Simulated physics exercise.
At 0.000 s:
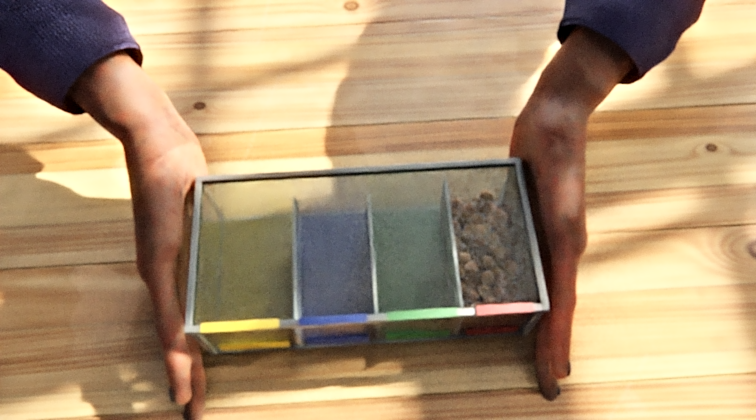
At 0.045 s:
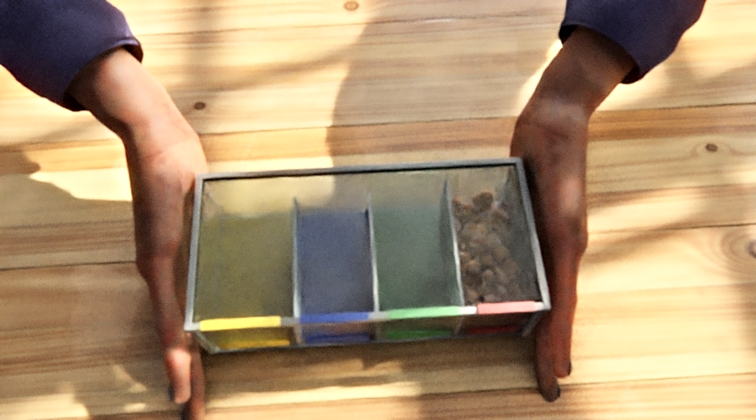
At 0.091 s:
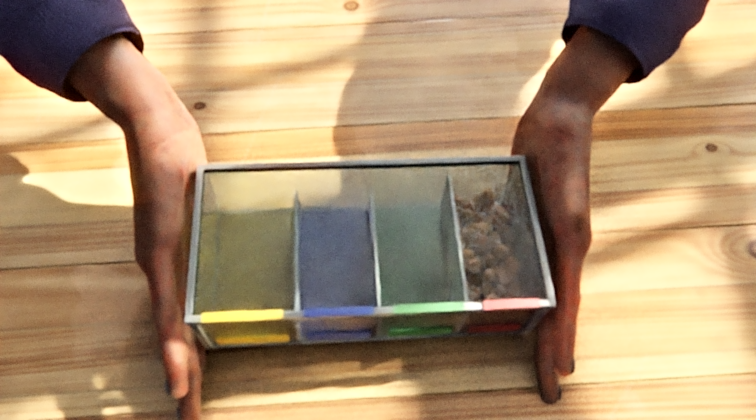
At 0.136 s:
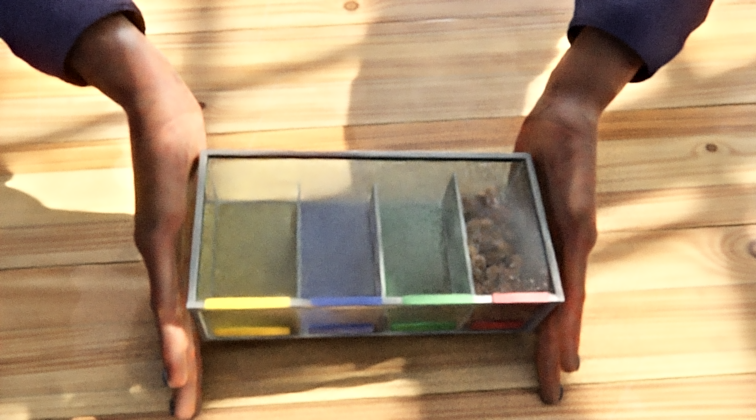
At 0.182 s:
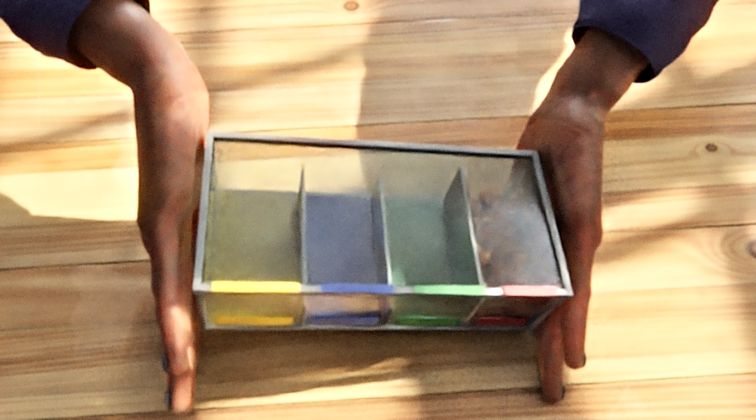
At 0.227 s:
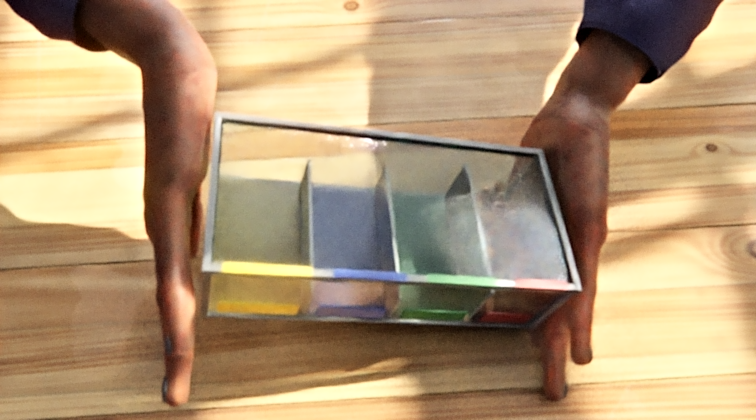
The clip shows two hands holding a clear lidded box with yellow, blue, green and red sections, small brown pieces in the red one at right; the hands gradually tilt the box, its left side rising slightly.
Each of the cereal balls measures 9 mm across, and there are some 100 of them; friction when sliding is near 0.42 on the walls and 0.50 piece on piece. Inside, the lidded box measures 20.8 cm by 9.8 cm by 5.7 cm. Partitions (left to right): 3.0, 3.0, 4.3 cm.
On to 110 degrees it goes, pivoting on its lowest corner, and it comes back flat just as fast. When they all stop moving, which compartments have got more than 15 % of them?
Red compartment: Qualifies; blue compartment: Does not qualify; green compartment: Does not qualify; yellow compartment: Does not qualify.
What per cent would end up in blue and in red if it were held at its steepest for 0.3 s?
Blue 0; red 100.
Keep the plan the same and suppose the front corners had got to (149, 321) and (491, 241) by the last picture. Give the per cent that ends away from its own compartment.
Roughly 30 per cent.
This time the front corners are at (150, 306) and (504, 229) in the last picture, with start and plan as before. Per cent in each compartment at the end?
Per cent at the end: Red 70; blue 0; green 5; yellow 25.
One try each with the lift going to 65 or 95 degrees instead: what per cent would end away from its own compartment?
About 0 and about 0 per cent, in that order.
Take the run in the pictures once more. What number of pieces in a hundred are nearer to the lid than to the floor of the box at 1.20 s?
Some 40 per cent.
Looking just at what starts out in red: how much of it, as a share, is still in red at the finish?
Roughly 100 per cent.
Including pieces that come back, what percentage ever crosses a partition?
The share comes out near 0 per cent.
Then, at 1.20 s, tilt 110 degrees; red 100 %.
Then, at 1.84 s, tilt 50 degrees; red 100 %.
After 2.53 s, tilt 0 degrees; red 100 %.
In the end, at 2.9 s, red 100 %, blue 0 %, green 0 %, yellow 0 %.
